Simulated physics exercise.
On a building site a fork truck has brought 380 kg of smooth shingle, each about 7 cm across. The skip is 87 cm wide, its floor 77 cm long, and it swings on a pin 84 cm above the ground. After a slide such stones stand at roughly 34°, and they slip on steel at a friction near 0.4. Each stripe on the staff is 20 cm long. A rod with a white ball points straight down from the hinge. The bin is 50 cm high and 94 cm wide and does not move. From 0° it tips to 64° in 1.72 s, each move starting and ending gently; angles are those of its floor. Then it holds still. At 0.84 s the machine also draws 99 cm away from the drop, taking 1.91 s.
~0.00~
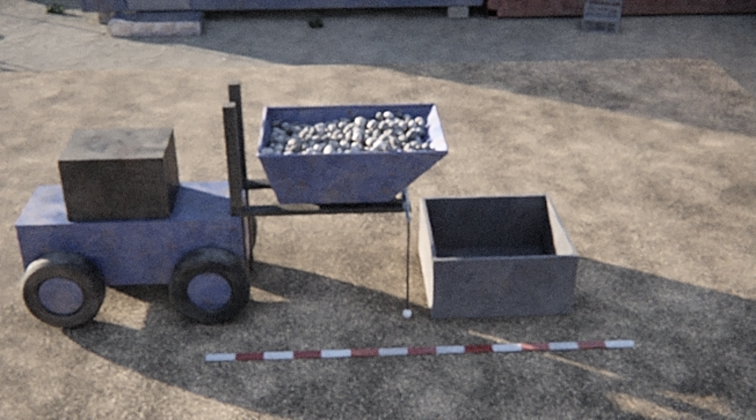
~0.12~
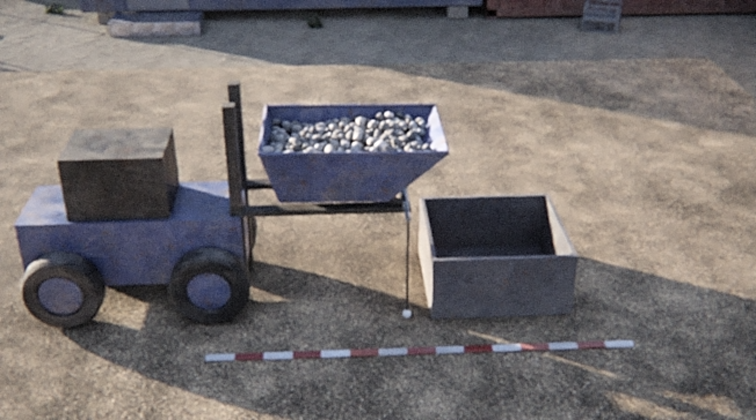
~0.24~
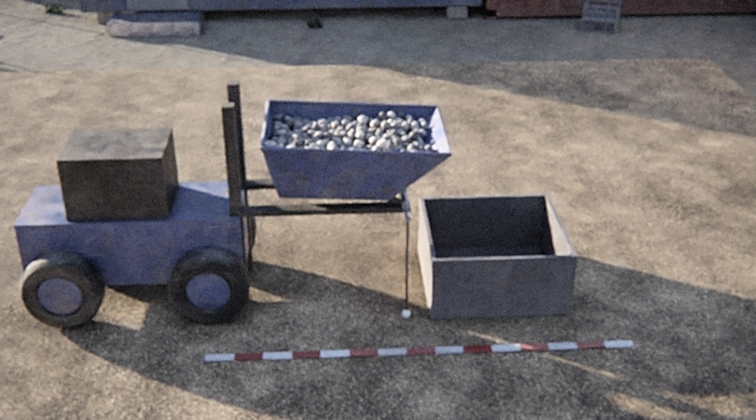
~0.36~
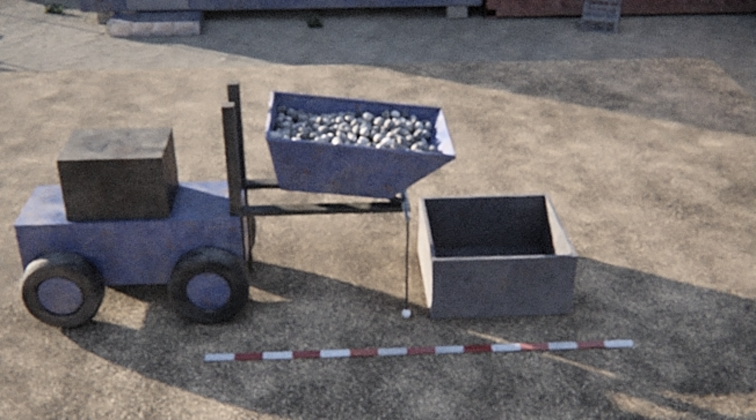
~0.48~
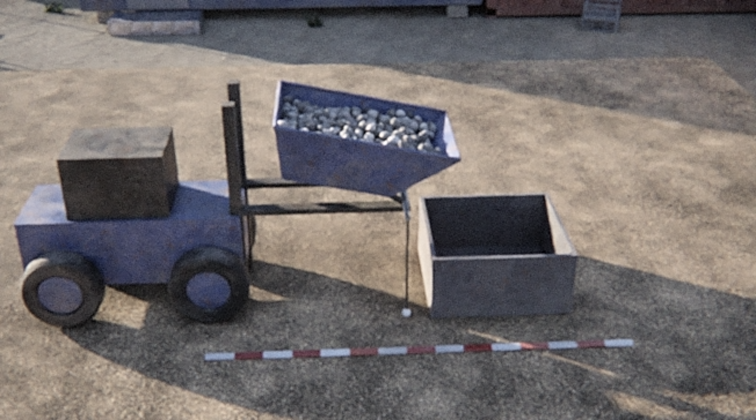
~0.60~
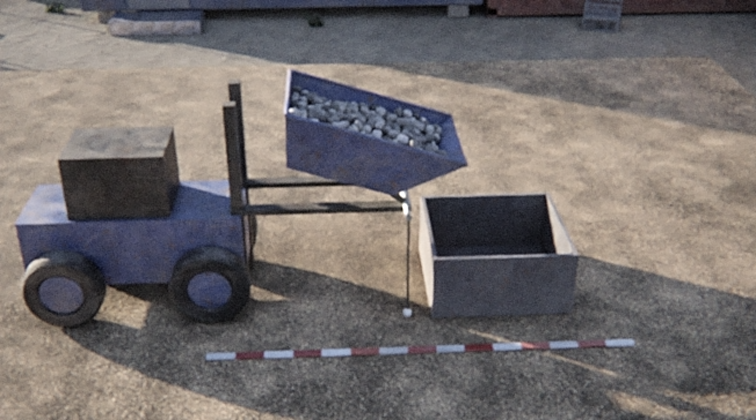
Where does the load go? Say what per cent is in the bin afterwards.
About 60 per cent.
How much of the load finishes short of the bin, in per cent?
Some 30 per cent of the load.
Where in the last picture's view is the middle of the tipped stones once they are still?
Their middle is at about (464, 272).
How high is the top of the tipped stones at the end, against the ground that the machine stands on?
About 28 cm above it.
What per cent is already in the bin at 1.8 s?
Some 50 per cent.
After 1.3 s the floor is at 54°; 98 % in the skip, 2 % in the bin; the foremost stones are at (477, 183).
After 1.8 s the floor is at 64°; 39 % in the skip, 4 % short of the bin, 50 % in the bin, 6 % beside or beyond the bin; the foremost stones are at (548, 280).
After 3.2 s the floor is at 64°; 0 % in the skip, 31 % short of the bin, 61 % in the bin, 8 % beside or beyond the bin; the foremost stones are at (592, 304).
After 5.6 s the floor is at 64°; 0 % in the skip, 31 % short of the bin, 61 % in the bin, 8 % beside or beyond the bin; the foremost stones are at (592, 304).
